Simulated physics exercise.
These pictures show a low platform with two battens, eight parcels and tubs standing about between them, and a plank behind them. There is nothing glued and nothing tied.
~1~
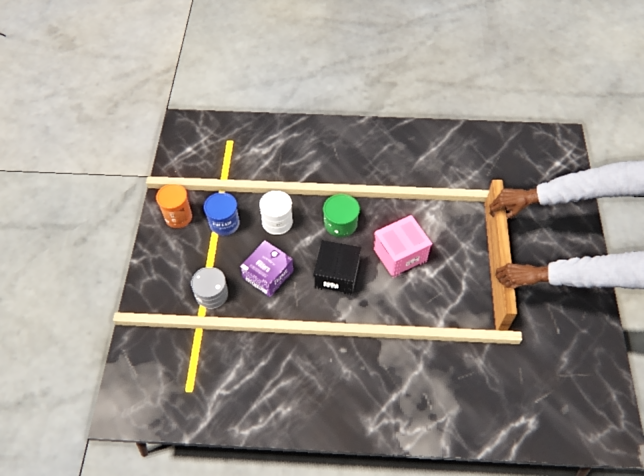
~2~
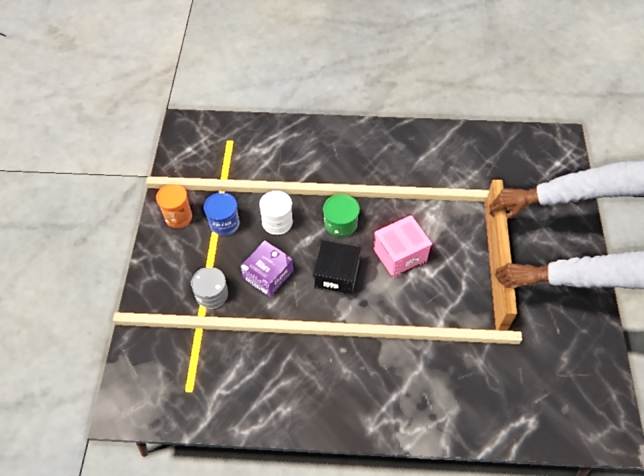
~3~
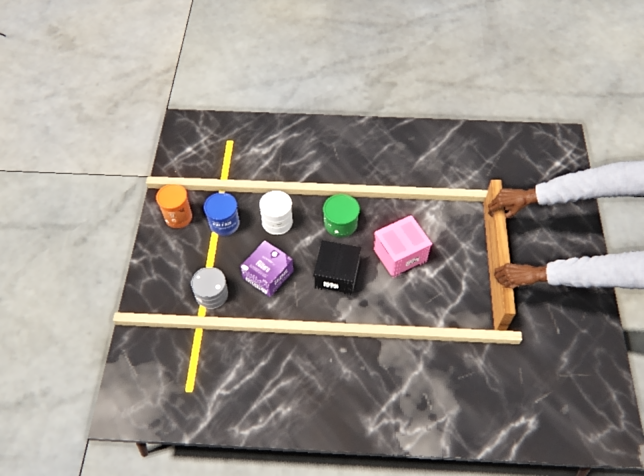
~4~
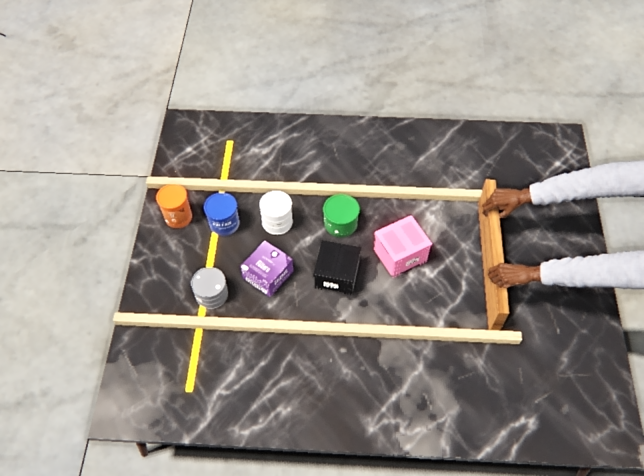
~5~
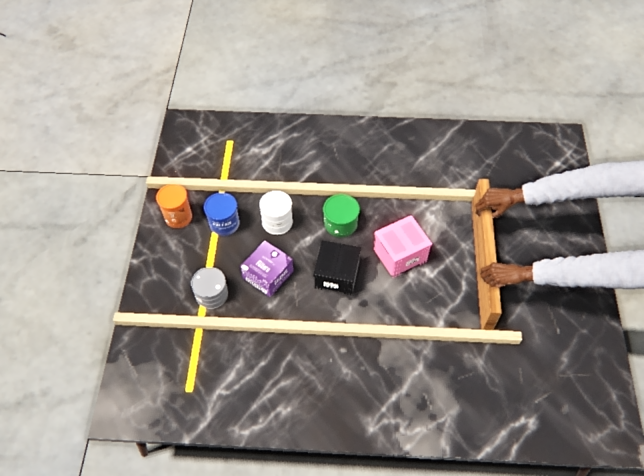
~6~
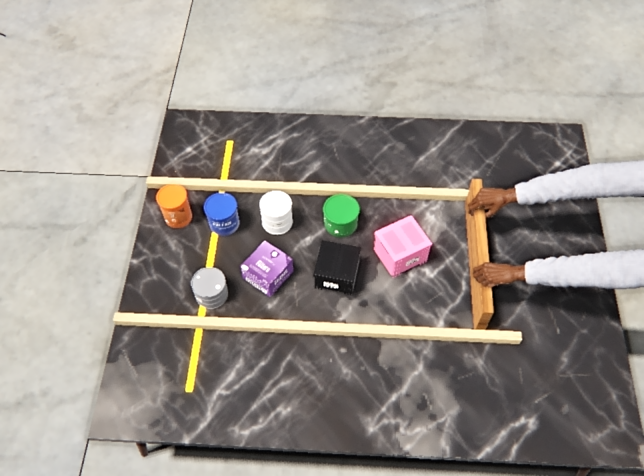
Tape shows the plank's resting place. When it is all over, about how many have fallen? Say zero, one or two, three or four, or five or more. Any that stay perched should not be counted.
When it is all over, the number fallen is one or two.
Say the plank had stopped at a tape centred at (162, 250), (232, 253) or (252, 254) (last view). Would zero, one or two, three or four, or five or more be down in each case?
Taking them in turn, 5 or more; none at all; zero.
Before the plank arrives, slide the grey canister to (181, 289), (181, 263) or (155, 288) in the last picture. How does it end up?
Going through the three places, it drops down; is not lost; drops down.
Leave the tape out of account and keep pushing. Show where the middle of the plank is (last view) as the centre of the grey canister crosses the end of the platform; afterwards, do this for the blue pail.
The grey canister puts it at (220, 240), the blue pail at (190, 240).
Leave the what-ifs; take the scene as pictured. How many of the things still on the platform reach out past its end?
The answer comes to 2.
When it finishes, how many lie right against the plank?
Contact count: 3.
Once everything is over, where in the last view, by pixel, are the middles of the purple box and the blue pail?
Final centres, in order: Near (141, 273), near (157, 222).
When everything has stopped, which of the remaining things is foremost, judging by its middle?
It's the orange pail that ends nearest.
Early on, none off yet; orange pail at rest near (175, 207); grey canister at rest near (210, 288); blue pail at rest near (223, 215).
Finally, the number that fall off is one or two; lost, grey canister.
